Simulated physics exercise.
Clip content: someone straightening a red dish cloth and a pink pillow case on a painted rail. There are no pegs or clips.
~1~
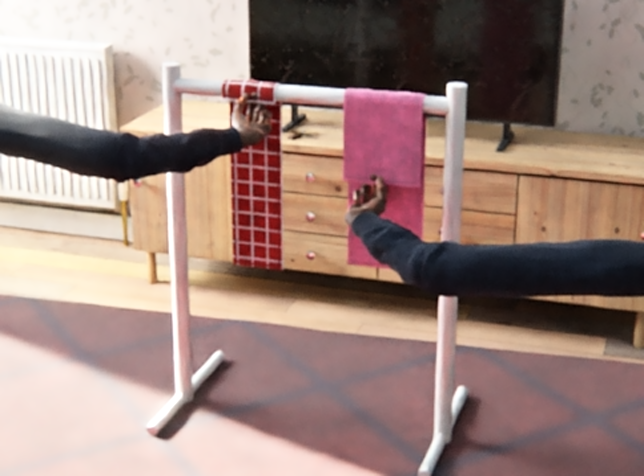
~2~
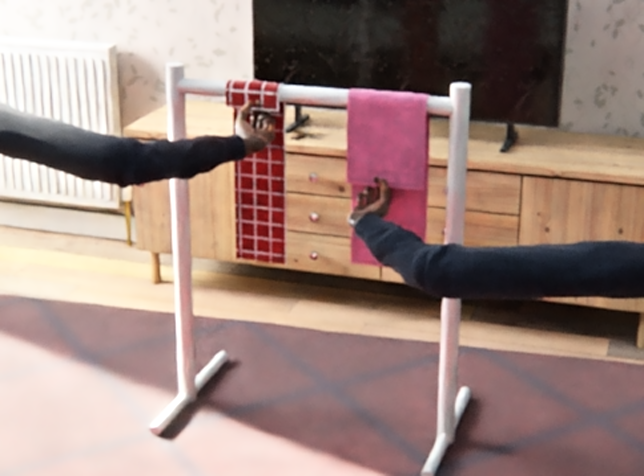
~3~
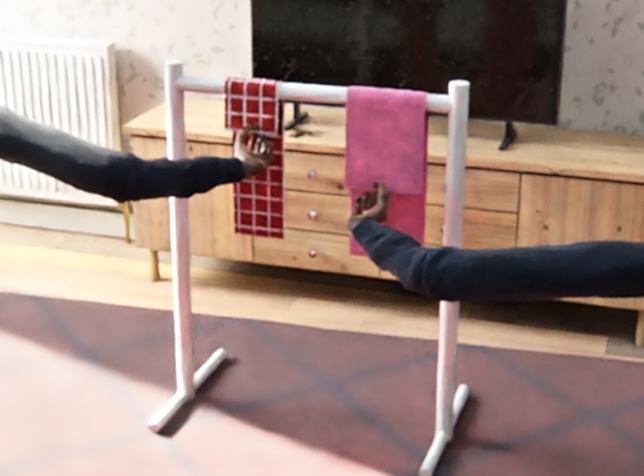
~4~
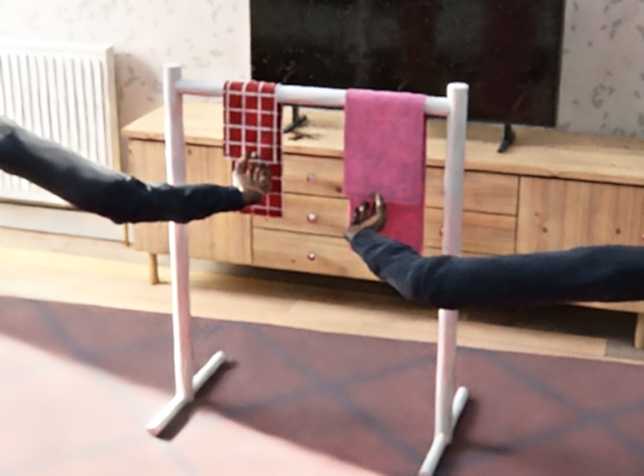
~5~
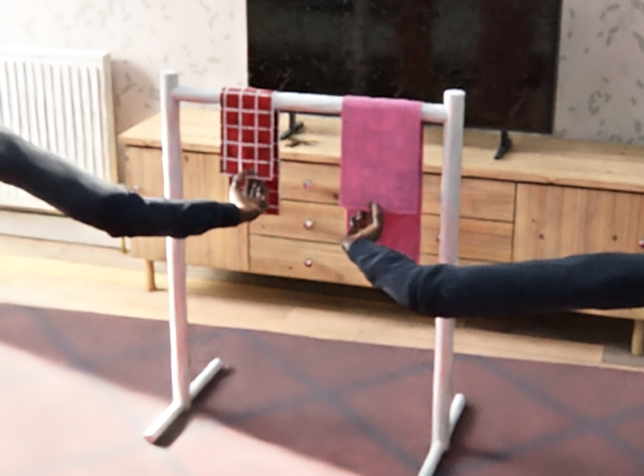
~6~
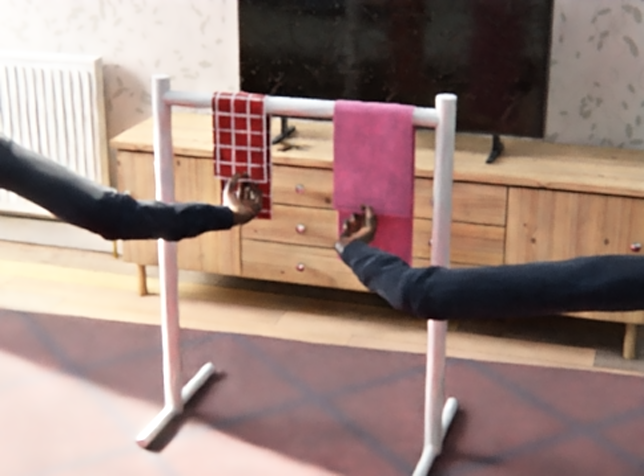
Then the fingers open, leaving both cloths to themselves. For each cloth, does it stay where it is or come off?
One by one: The red dish cloth will hold up there, the pink pillow case will hold up there.
Then, 0.90 s later than the last view, dish cloth at rest on the rail; pillow case at rest on the rail.
Finally, dish cloth at rest on the rail; pillow case at rest on the rail. The red dish cloth keeps its place and the pink pillow case stays on.
